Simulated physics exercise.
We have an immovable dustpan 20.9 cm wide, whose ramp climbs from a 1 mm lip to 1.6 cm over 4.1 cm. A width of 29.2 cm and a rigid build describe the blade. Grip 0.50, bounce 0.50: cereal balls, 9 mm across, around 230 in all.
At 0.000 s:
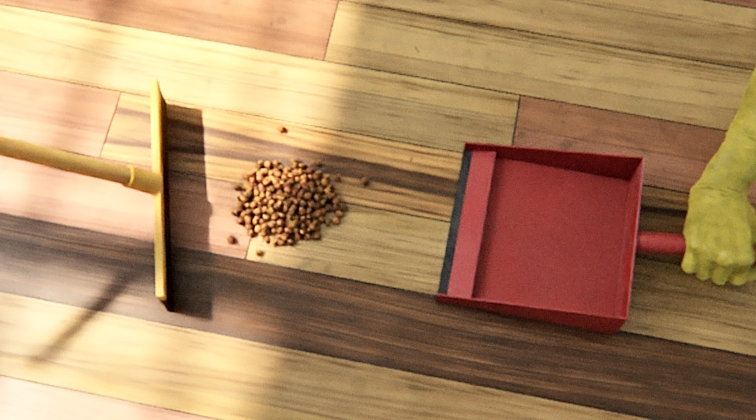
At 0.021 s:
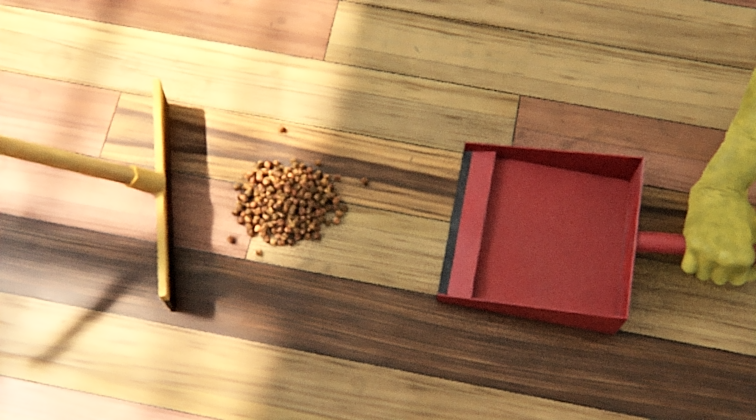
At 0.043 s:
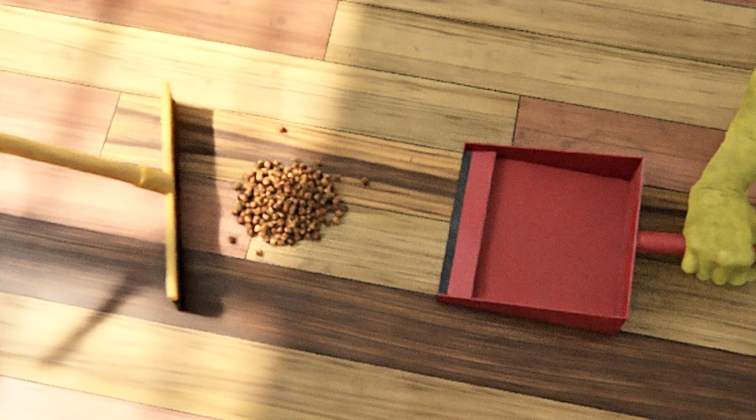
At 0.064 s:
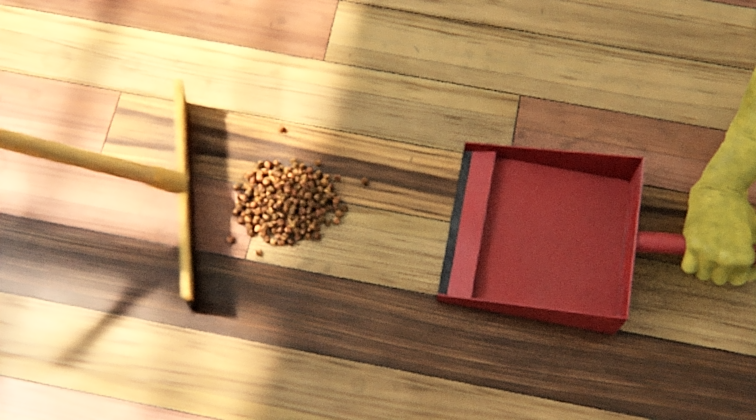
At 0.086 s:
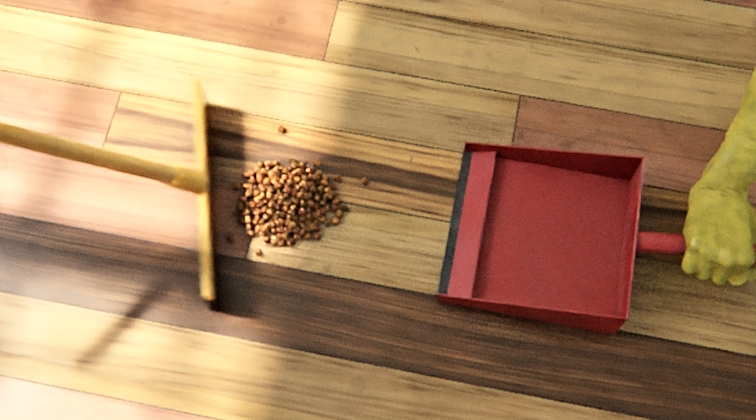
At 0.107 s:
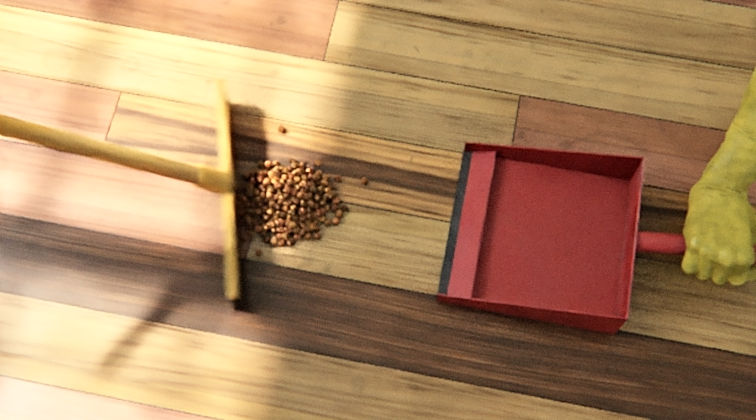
On a wooden floor, a yellow blade slides right to a pile of brown balls.
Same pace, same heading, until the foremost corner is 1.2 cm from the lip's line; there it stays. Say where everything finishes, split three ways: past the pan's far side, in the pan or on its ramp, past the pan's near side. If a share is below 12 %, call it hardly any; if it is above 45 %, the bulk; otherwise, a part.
Past the pan's far side: A part. In the pan or on its ramp: The bulk. Past the pan's near side: Hardly any.
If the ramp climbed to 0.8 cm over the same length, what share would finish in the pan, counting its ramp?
Near 60 per cent, then.
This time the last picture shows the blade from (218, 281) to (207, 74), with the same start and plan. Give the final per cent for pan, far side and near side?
Final per cent - pan 35, far 40, near 0.
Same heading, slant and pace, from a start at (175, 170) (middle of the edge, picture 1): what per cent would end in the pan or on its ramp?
Something close to 55 percent.
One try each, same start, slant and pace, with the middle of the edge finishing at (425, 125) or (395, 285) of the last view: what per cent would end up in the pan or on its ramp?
I'd expect about 40 percent, then about 50 percent.
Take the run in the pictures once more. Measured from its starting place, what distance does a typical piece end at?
Roughly 32 centimetres.
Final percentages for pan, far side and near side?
Far side - 25; pan - 50; near side - 5.
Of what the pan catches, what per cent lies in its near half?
Share: Approx. 30 %.
Then, at 0.20 s, middle of the blade 15 cm from the lip; 0 % over the lip, far side 5 %, near side 0 %.
After 0.26 s, middle of the blade 8 cm from the lip; 0 % over the lip, far side 10 %, near side 5 %.
After 0.46 s, middle of the blade 6 cm from the lip; 60 % over the lip, far side 25 %, near side 5 %.
At rest (1.5 s), far side 25 %, pan 50 %, near side 5 %, in front of the lip or behind the blade 20 %.
